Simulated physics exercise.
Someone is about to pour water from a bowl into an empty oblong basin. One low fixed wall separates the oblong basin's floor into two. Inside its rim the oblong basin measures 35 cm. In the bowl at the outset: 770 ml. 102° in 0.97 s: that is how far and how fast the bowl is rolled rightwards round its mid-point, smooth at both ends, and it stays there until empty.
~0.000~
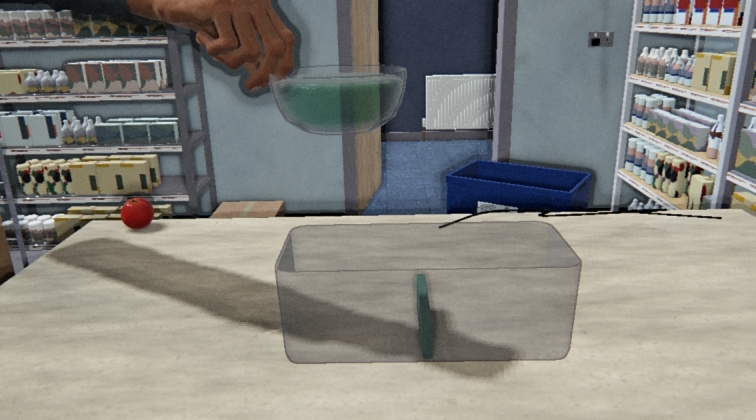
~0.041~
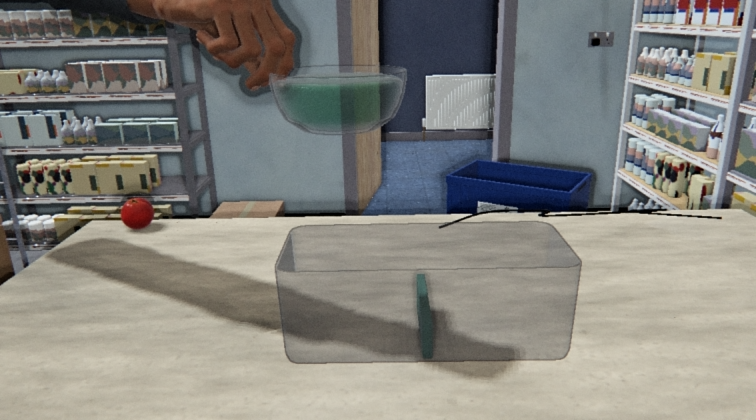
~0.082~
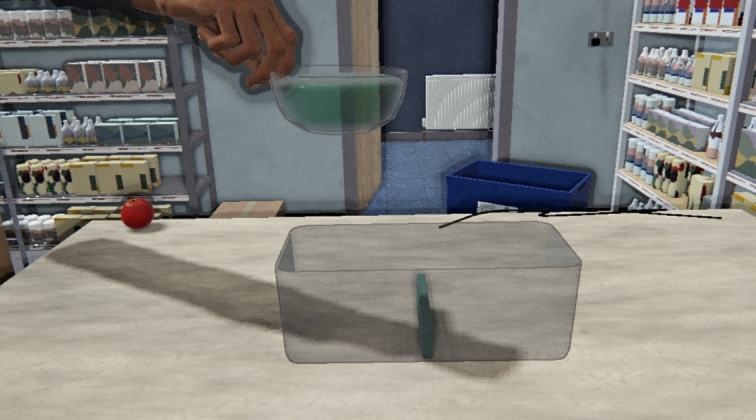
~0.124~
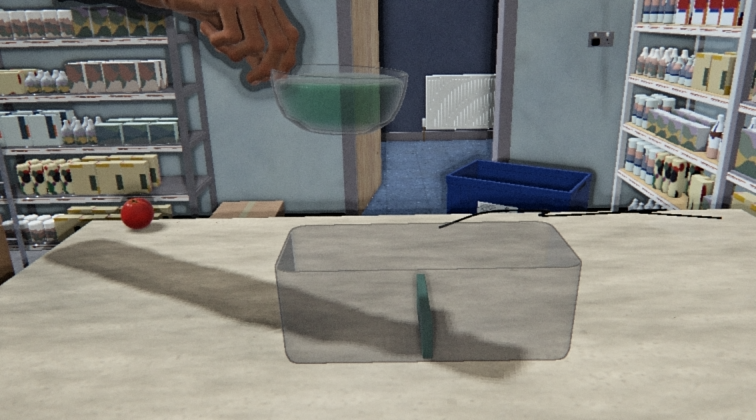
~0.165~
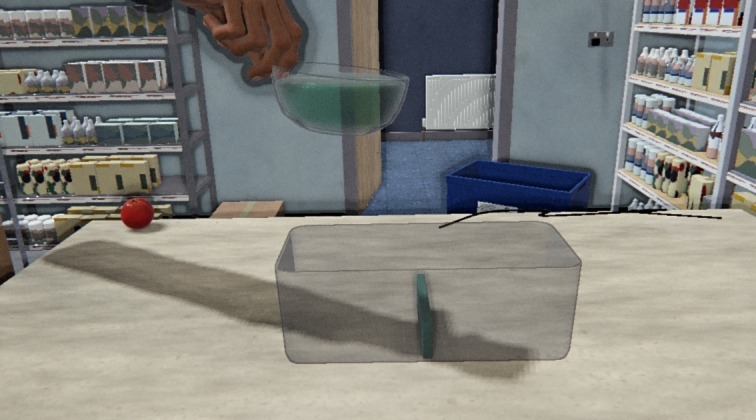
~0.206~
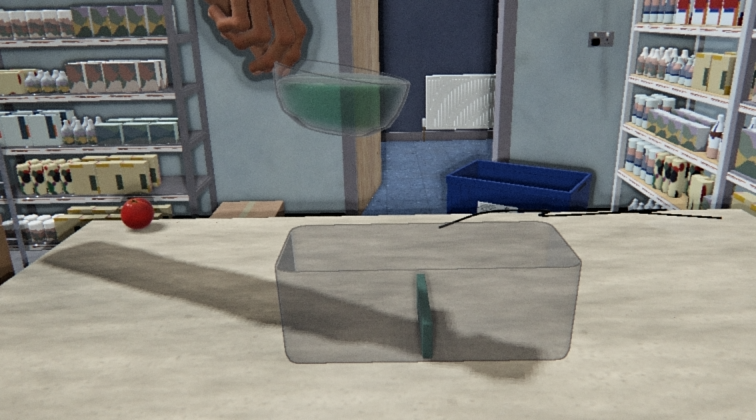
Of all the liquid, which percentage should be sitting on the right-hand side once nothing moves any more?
Around 83 per cent should be sitting there.
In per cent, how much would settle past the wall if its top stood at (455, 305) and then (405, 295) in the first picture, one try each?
Some 65 in a hundred, then some 95 in a hundred.
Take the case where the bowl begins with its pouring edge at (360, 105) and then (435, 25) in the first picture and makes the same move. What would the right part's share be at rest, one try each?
Around 45 per cent first, around 95 per cent next.
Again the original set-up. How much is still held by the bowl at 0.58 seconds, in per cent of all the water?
I reckon about 40 in a hundred is still held.
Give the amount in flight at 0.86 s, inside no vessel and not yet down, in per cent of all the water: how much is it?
Airborne share: Near 10 %.
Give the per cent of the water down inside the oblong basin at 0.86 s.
Roughly 88 %.
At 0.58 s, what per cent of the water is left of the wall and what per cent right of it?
Left roughly 1, right roughly 12.
By 0.58 s the tilt is 67° and 39 per cent is still to pour, 1 is left of the wall and 13 right of it.
By 0.86 s the tilt is 99° and 3 per cent is still to pour, 6 is left of the wall and 81 right of it.
By 1.15 s the tilt is 102° and 0 per cent is still to pour, 15 is left of the wall and 83 right of it.
By 1.47 s the tilt is 102° and 0 per cent is still to pour, 15 is left of the wall and 83 right of it.
At rest 15 per cent lies left of the wall, 83 right of it and 1 outside.
